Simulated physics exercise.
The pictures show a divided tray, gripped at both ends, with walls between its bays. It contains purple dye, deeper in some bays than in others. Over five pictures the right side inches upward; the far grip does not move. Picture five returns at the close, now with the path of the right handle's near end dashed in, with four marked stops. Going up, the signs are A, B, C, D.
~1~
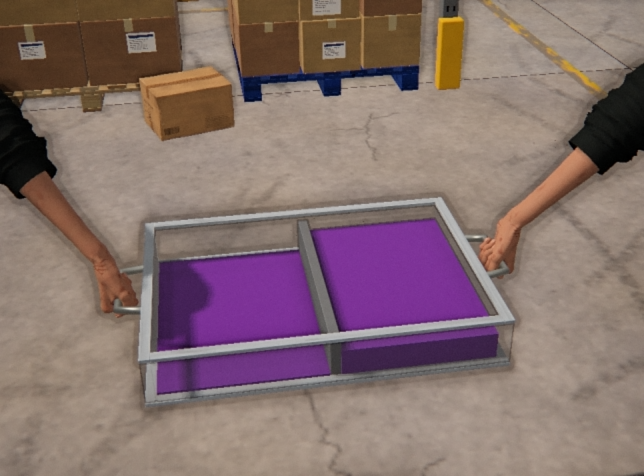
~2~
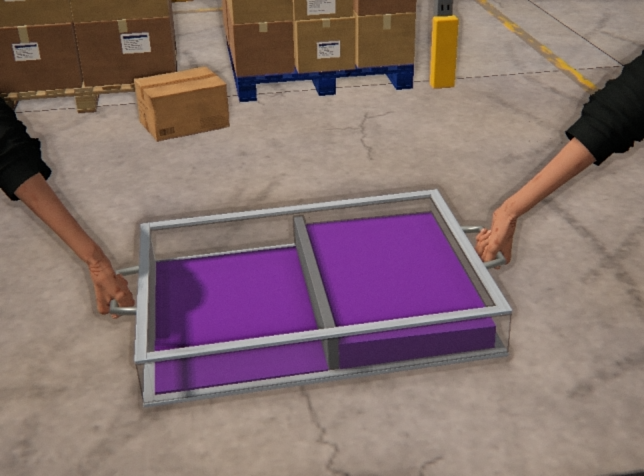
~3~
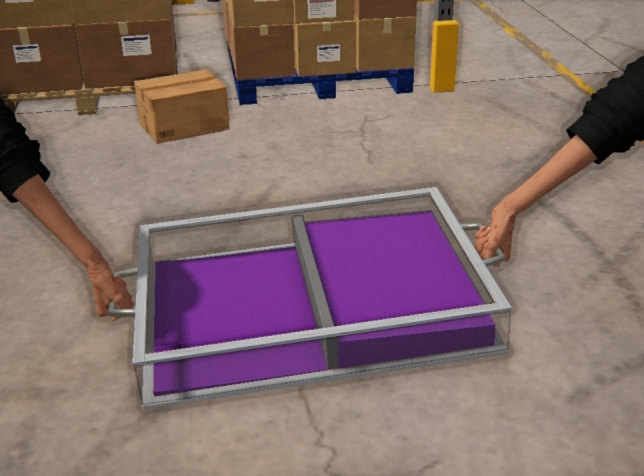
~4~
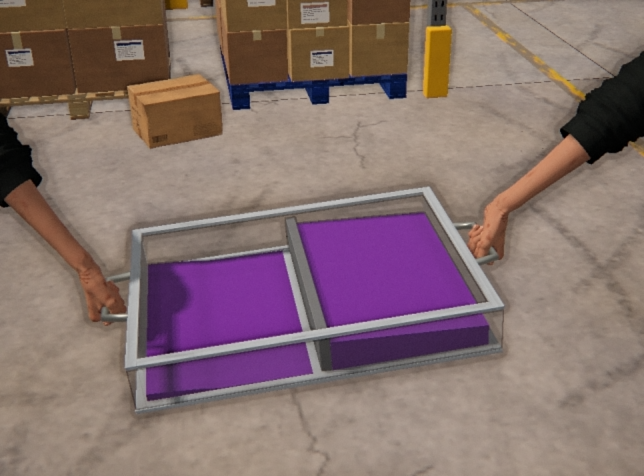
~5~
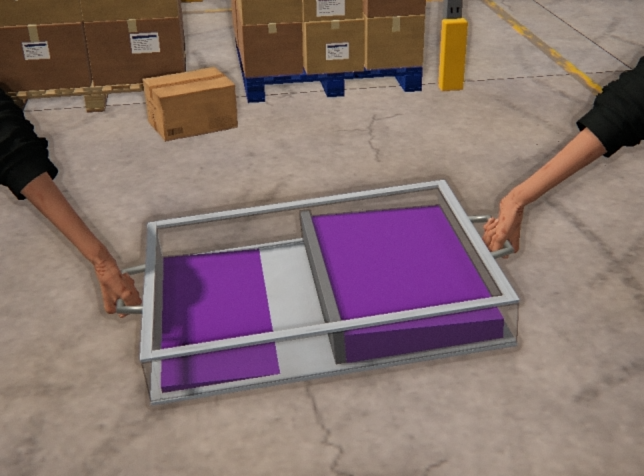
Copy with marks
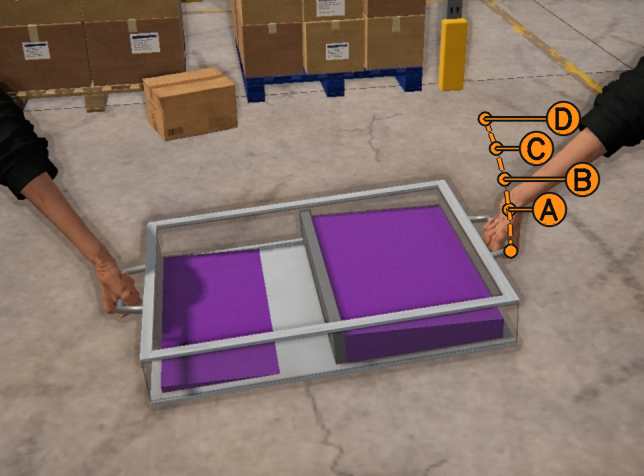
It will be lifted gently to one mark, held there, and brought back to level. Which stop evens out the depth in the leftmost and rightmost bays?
The best stop is C.
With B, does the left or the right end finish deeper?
The right end bay.
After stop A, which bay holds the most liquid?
That is the right bay.
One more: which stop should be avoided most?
A it is.
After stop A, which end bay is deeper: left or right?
The right end bay.
On the marked copy, A at (509, 209); B at (504, 179); C at (496, 148); D at (485, 118).
If A is chosen, the right end bay stands much deeper than the other; nothing spills.
If B is chosen, the right end bay stands much deeper than the other; nothing spills.
If C is chosen, the two end bays stand about equally deep; nothing spills.
If D is chosen, the left end bay stands a little deeper than the other; about 7 % goes over the rim.
